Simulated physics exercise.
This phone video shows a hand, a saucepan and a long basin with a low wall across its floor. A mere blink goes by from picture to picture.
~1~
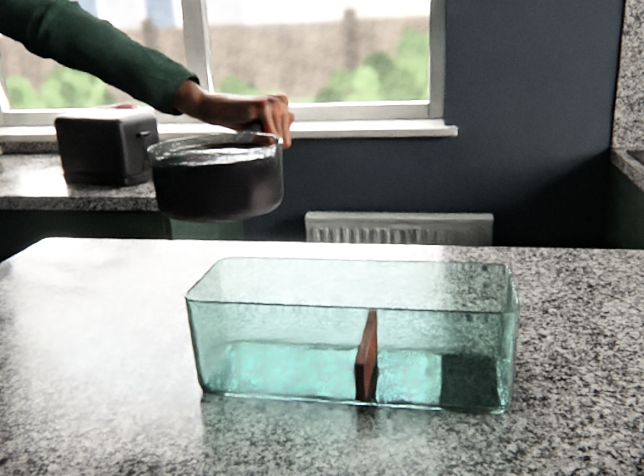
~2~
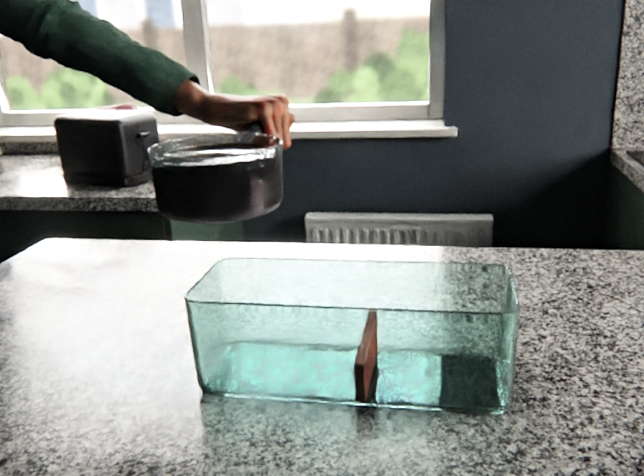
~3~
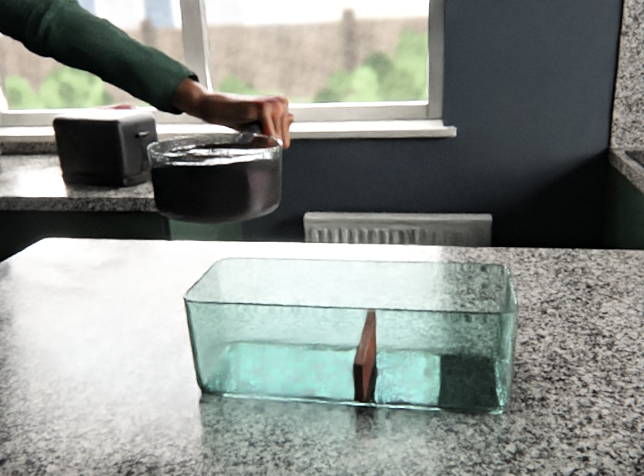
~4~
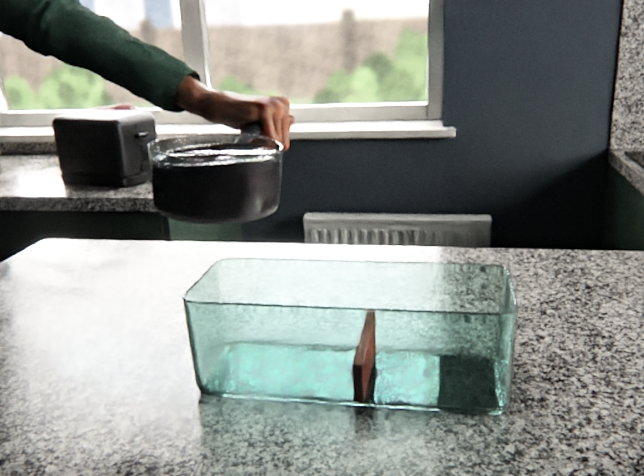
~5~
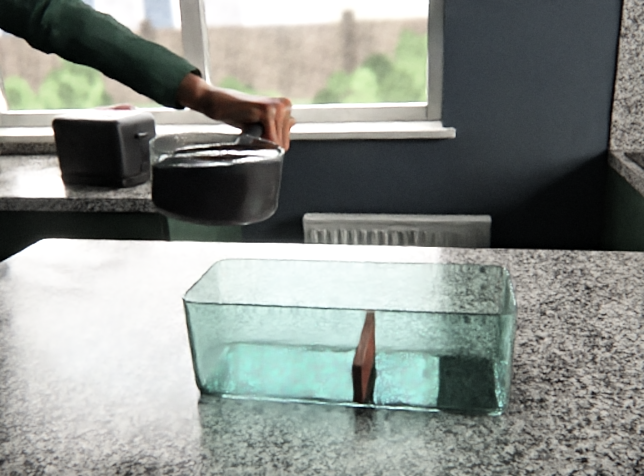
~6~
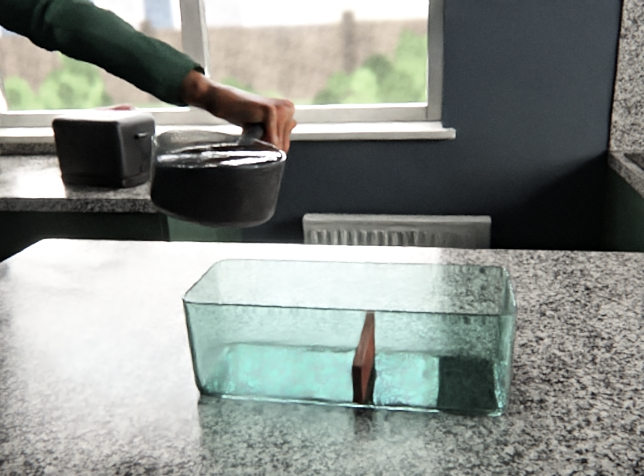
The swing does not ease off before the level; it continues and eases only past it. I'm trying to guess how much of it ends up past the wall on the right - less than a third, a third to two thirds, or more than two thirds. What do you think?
The bottom band.
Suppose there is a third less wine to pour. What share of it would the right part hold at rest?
5 %.
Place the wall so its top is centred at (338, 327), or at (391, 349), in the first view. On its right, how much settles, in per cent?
In order, near 60 and 10 in a hundred.
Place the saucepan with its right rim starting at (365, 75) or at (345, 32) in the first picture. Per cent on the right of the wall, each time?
First try: Near 95 percent; second try: Near 95 percent.
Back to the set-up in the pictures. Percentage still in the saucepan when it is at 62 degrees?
Still holding around 50 %, give or take.
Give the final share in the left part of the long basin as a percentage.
Share: Roughly 75 %.
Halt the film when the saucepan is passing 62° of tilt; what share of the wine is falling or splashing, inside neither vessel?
Around 25 in a hundred, more or less.
A moment on, the saucepan is tipped part way and 48 per cent is still to pour, 19 is left of the wall and 6 right of it.
Next, the saucepan is tipped on its side and 8 per cent is still to pour, 62 is left of the wall and 23 right of it.
Then the saucepan is tipped right over and 0 per cent is still to pour, 75 is left of the wall and 24 right of it.
Later the saucepan is tipped right over and 0 per cent is still to pour, 75 is left of the wall and 24 right of it.
Finally, 75 per cent lies left of the wall, 24 right of it and 1 outside.
